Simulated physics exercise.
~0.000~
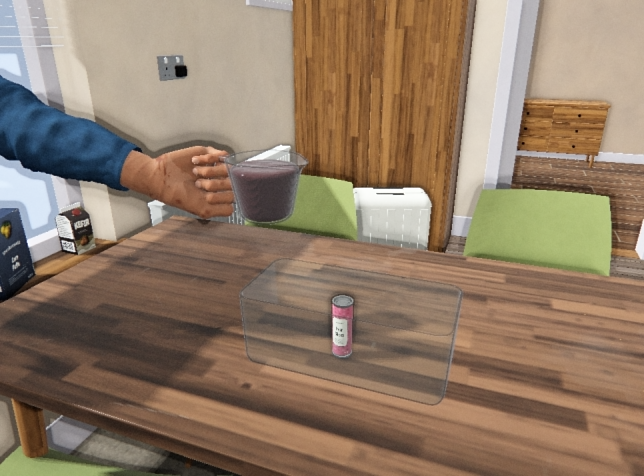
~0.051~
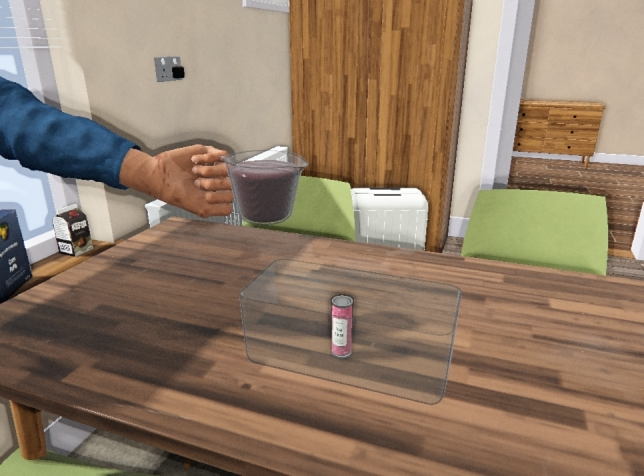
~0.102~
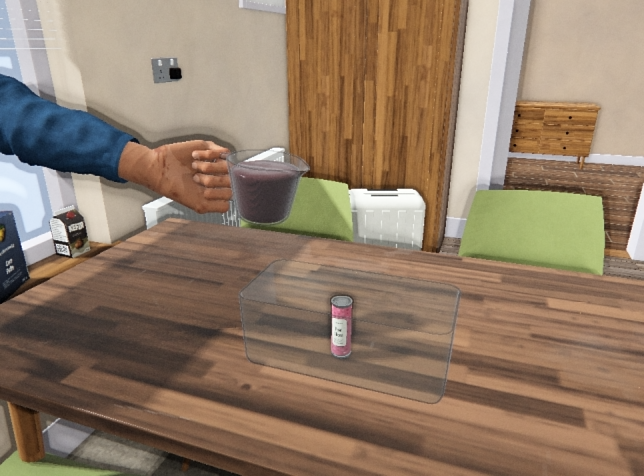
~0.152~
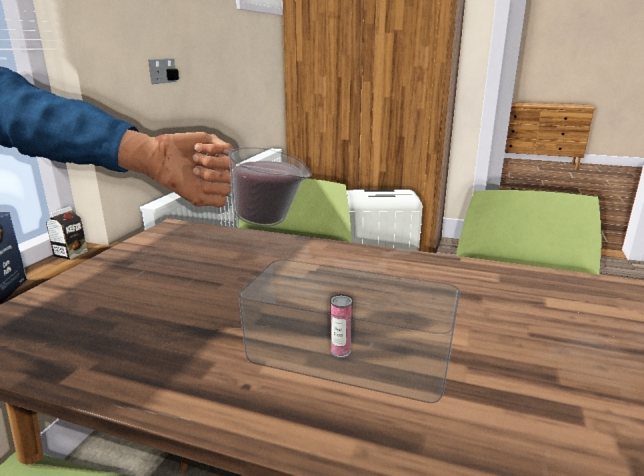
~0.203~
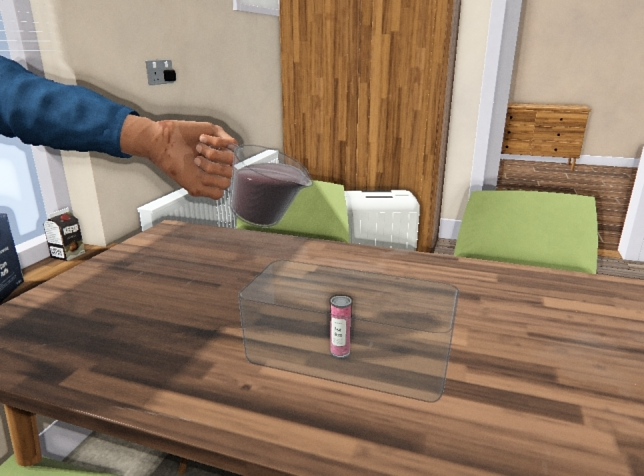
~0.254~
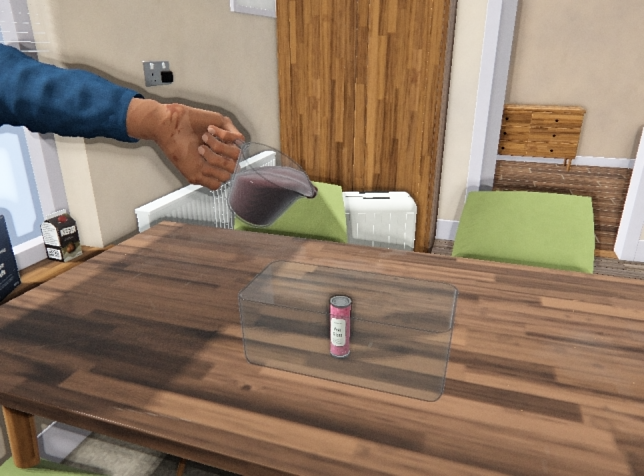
A hand holds up a measuring jug of wine and steadily tilts it rightward.
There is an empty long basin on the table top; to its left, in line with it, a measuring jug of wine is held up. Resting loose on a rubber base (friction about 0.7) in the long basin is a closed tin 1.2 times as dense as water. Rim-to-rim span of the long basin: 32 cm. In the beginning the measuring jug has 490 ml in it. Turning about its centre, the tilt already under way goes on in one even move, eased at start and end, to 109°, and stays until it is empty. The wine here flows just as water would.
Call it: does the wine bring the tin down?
Call: Brought down.
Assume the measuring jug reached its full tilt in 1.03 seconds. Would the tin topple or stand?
Holds steady.
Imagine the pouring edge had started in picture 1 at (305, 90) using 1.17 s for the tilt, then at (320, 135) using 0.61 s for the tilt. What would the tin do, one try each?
Run one: It does not tip. Run two: It does not tip.
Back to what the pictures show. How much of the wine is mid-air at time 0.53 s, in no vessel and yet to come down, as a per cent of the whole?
Roughly 34 %.
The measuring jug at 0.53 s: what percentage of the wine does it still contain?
Some 32 % of it is still there.
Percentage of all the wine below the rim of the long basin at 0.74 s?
That comes to about 92 percent.
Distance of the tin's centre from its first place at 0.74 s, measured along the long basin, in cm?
The tin has gone some 2 cm.
By 0.53 s the tilt is 97° and 33 per cent is still to pour; the tin stands where it began.
By 0.74 s the tilt is 109° and 2 per cent is still to pour; the tin stands 2 cm from where it began.
By 0.95 s the tilt is 109° and 0 per cent is still to pour; the tin lies on its side.
By 1.18 s the tilt is 109° and 0 per cent is still to pour; the tin lies on its side.
At rest the tin lies on its side.
